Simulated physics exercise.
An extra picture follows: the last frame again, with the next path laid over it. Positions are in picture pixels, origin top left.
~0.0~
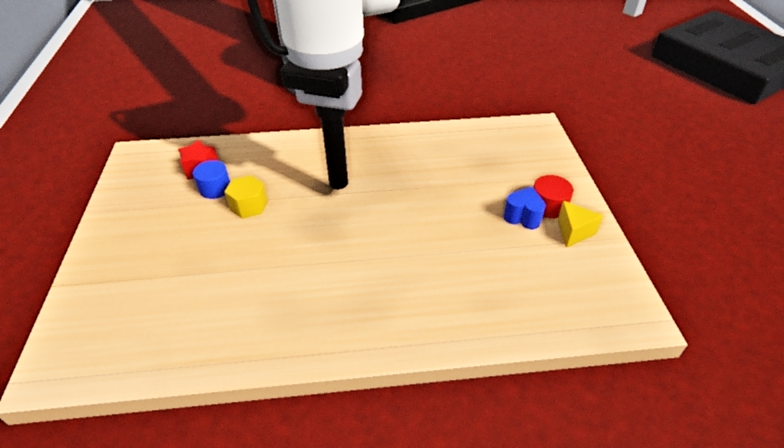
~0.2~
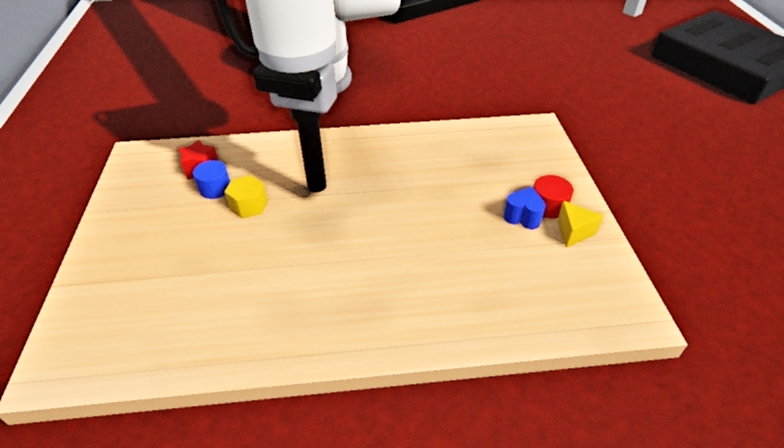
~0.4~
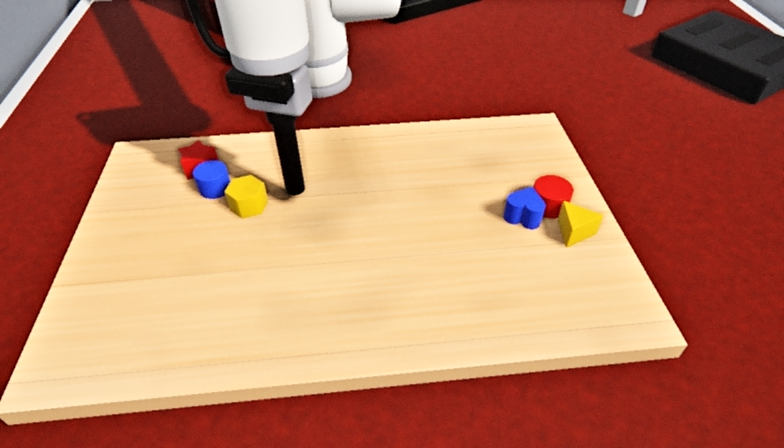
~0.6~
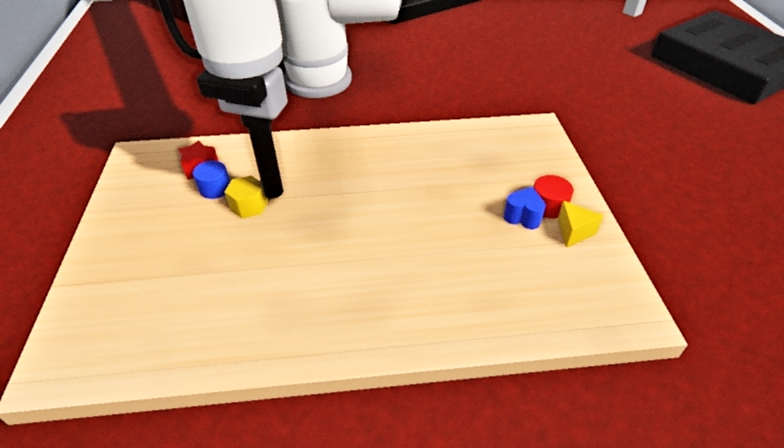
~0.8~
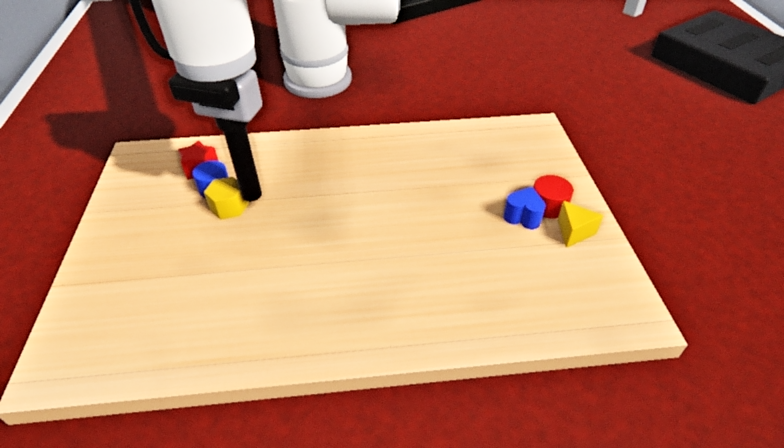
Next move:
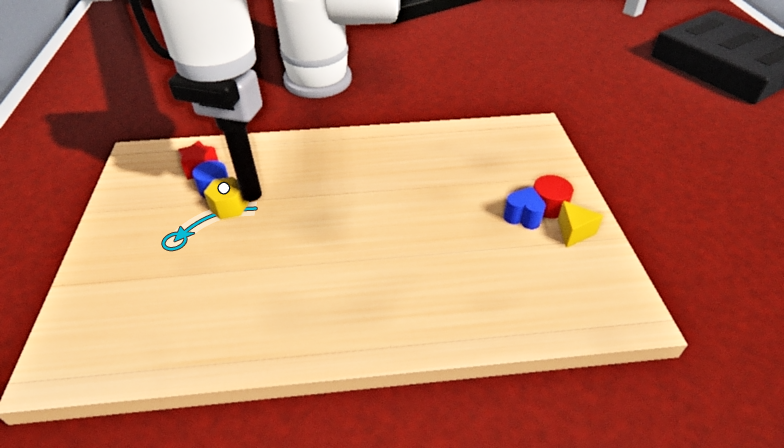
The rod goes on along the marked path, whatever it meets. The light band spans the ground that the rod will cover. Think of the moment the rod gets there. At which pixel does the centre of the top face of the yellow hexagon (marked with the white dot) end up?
It is at (172, 193).
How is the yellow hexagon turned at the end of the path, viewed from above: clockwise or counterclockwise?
It spins clockwise.
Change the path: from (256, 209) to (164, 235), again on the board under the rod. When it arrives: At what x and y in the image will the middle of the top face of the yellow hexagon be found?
My best guess is (184, 190).
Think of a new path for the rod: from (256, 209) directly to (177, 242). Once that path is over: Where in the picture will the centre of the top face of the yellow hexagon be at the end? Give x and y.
The answer is (197, 192).
Drawn move, from (256, 209) over (226, 212) and (198, 223) to (174, 241); the dot is on the yellow hexagon.
On the path given first. One third of the way, rod at (220, 199); blue circular block at (203, 169); yellow hexagon at (191, 192).
Two thirds of the way, rod at (193, 210); blue circular block at (203, 169); yellow hexagon at (173, 193), turned 20° clockwise.
At the end, rod at (169, 228); blue circular block at (203, 169); yellow hexagon at (172, 193), turned 20° clockwise.
